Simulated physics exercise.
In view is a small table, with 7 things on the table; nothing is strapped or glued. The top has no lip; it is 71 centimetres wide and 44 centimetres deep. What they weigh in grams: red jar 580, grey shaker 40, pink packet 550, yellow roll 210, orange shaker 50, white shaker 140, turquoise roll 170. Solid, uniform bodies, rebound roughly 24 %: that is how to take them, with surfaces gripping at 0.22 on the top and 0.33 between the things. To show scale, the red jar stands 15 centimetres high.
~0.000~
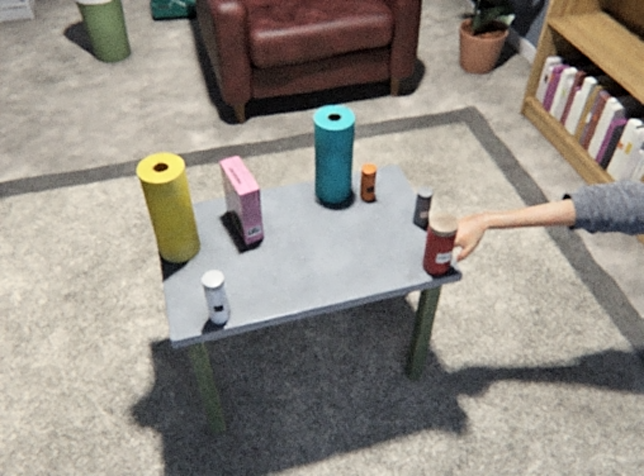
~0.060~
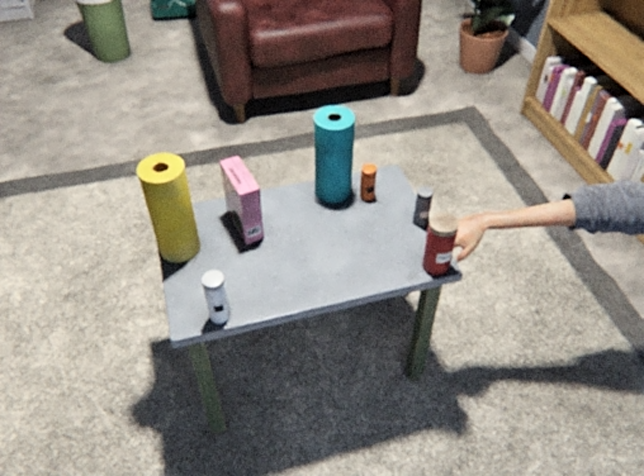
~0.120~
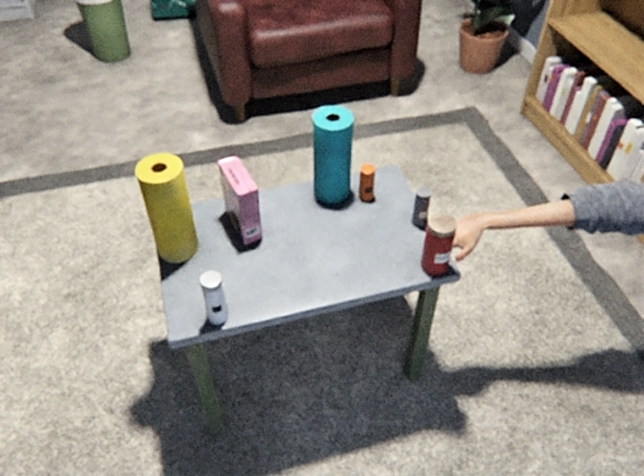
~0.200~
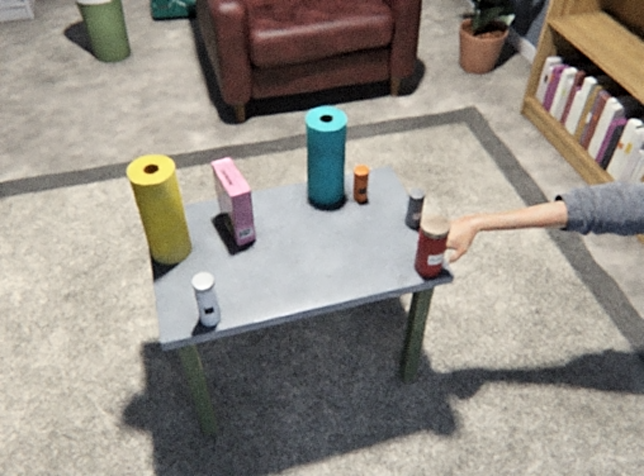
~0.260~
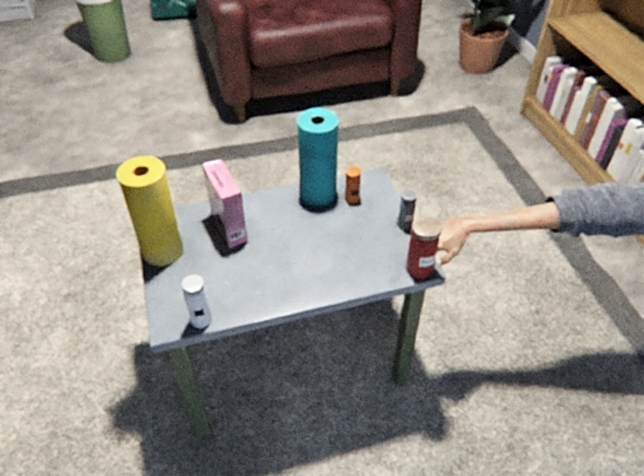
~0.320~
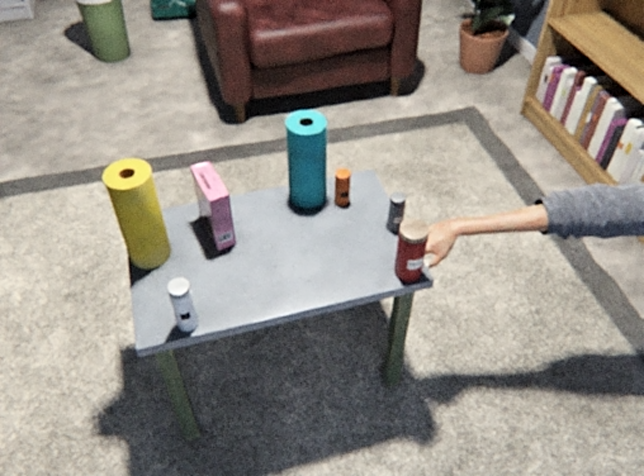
The clip opens on a small grey table holding rolls, shakers, a pink packet and a red jar, with a hand reaching in from the right beside the jar. After a nearly still start, the table slides a short way left with everything standing on it, the hand moving along too.
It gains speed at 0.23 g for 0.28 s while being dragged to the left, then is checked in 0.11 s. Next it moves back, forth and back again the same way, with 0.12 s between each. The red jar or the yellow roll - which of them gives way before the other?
The latter one.
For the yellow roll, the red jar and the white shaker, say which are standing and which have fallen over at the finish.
Here's how it ends: The yellow roll comes down, the red jar never goes down, and the white shaker never goes down.
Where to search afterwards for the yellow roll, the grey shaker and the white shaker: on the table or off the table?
Outcome: The yellow roll departs its support; the grey shaker remains on its support; the white shaker remains on its support.
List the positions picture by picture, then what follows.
Red jar (440, 244); yellow roll (171, 210), in the first frame.
Orange shaker (368, 182); white shaker (217, 298), in the second frame.
Turquoise roll (332, 156); grey shaker (421, 207), in the third frame.
Table along by 2 cm; pink packet (234, 202); orange shaker (361, 184), in the fourth frame.
Table along by 5 cm; white shaker (197, 302); turquoise roll (318, 159), in the fifth frame.
Table along by 8 cm; red jar (411, 251); yellow roll (140, 216), in the sixth frame.
By 0.62 s, table along by 12 cm; yellow roll tilted 5° near (97, 224); red jar 5 cm from its spot near (372, 259); orange shaker 5 cm from its spot.
By 1.02 s, yellow roll now off the table; red jar 5 cm from its spot near (420, 249); pink packet 5 cm from its spot.
By 1.42 s, table along by 11 cm; red jar 2 cm from its spot near (385, 256); orange shaker 3 cm from its spot; white shaker 3 cm from its spot.
By 1.92 s, table along by 1 cm; red jar 9 cm from its spot near (400, 253); orange shaker 9 cm from its spot; white shaker 9 cm from its spot.
When it is over (2.7 s), off the table, yellow roll; not toppled but over 5 cm from the start, red jar, orange shaker and white shaker; the other 3 within 5 cm of the start. End places, in pixels of the last picture, red jar near (420, 249), yellow roll near (139, 367). Red jar was never lost; yellow roll went at 0.66 s.
